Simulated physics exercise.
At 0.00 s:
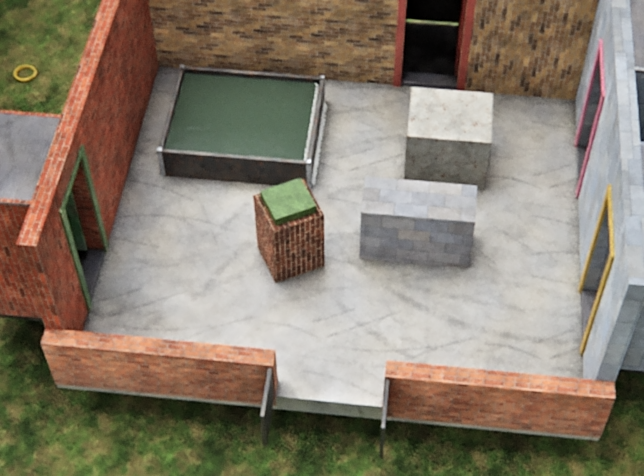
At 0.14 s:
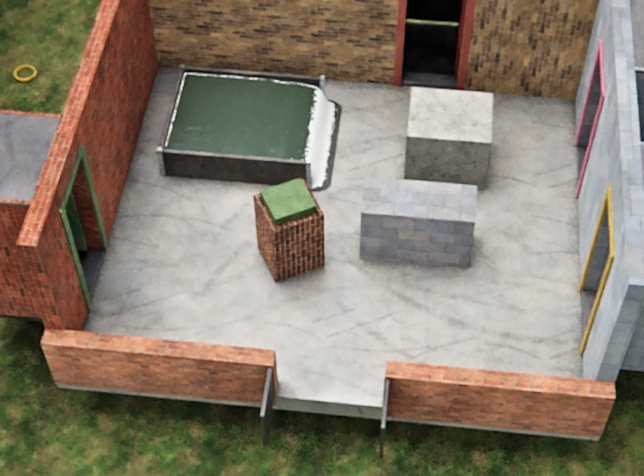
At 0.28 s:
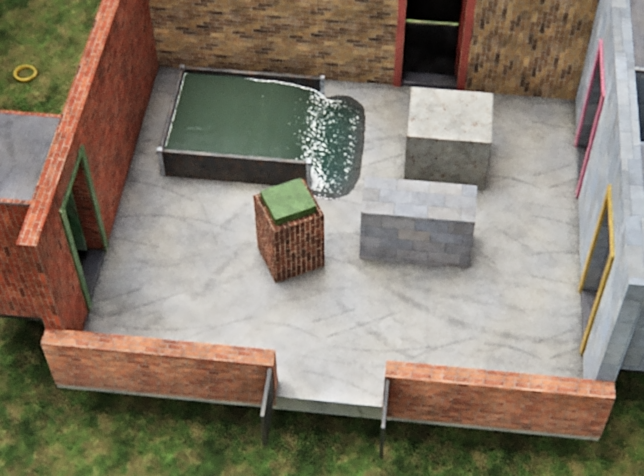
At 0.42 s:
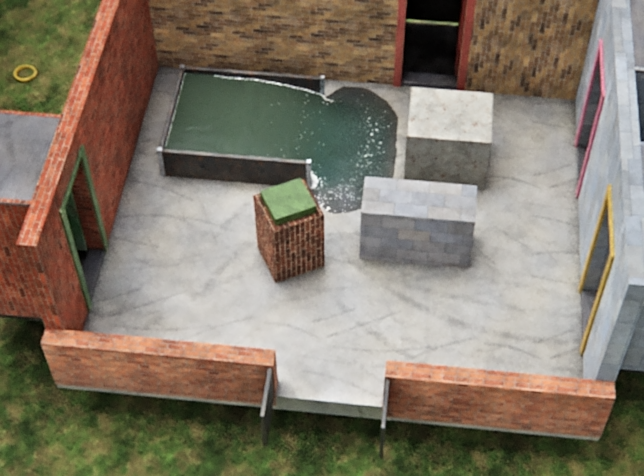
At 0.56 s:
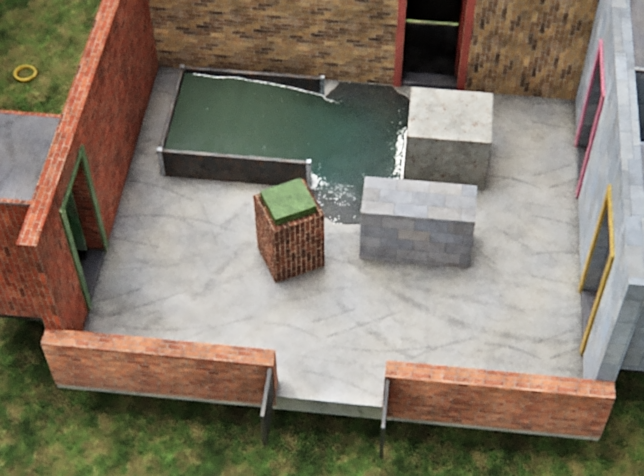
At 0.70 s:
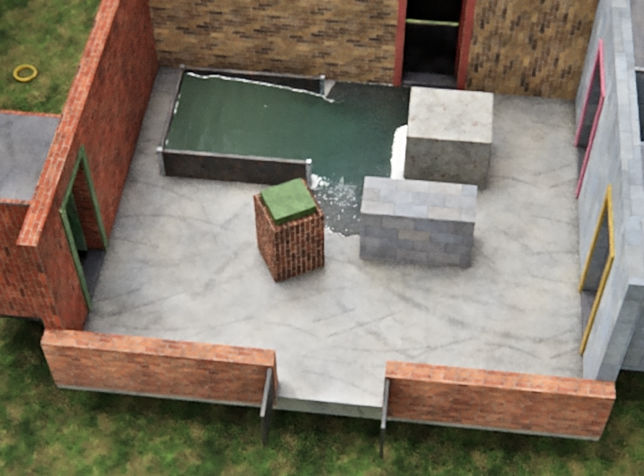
Walled yard with an open tank of green water, its right side giving way and water spreading across the floor around grey blocks.
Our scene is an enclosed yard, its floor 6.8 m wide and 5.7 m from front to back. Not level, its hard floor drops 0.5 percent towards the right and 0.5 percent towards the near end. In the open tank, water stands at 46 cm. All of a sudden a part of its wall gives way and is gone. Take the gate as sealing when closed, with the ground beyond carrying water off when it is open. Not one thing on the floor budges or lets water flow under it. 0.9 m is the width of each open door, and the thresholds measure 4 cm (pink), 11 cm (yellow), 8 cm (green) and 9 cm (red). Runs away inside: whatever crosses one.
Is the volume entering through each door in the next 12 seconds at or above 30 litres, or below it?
My prediction: Pink door: Outstrips the figure; yellow door: Lags behind the figure; green door: Lags behind the figure; red door: Outstrips the figure.
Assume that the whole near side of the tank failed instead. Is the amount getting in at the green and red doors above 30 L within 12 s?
Green: Exceeding the limit; red: Within the limit.
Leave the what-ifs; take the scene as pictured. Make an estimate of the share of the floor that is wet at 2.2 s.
30 %.
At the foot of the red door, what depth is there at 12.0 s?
I'd put it at around 3.5 cm deep.
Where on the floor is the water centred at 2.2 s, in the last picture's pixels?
The water's centre is around (346, 147).
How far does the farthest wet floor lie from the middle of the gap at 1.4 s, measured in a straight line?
About 3.6 m.
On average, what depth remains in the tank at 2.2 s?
18 cm.
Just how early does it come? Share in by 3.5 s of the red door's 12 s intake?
About 85 per cent.
After 1.4 s water covers 20 % of the floor and is deepest (32 cm) near (383, 154); pink door not reached, yellow door not reached, green door not reached, red door 12 cm at the sill, 0 L in.
After 2.2 s water covers 30 % of the floor and is deepest (30 cm) near (394, 164); pink door not reached, yellow door not reached, green door not reached, red door 21 cm at the sill, 26 L in.
After 3.5 s water covers 40 % of the floor and is deepest (22 cm) near (573, 197); pink door 14 cm at the sill, 26 L in, yellow door 4 cm at the sill, 0 L in, green door not reached, red door 16 cm at the sill, 90 L in.
After 7.0 s water covers 70 % of the floor and is deepest (14 cm) near (564, 408); pink door 8 cm at the sill, 106 L in, yellow door 6 cm at the sill, 0 L in, green door 1 cm at the sill, 0 L in, red door 6 cm at the sill, 108 L in.
After 12.0 s water covers 95 % of the floor and is deepest (9 cm) near (578, 410); pink door 5 cm at the sill, 133 L in, yellow door 8 cm at the sill, 0 L in, green door 1 cm at the sill, 0 L in, red door 3 cm at the sill, 108 L in.
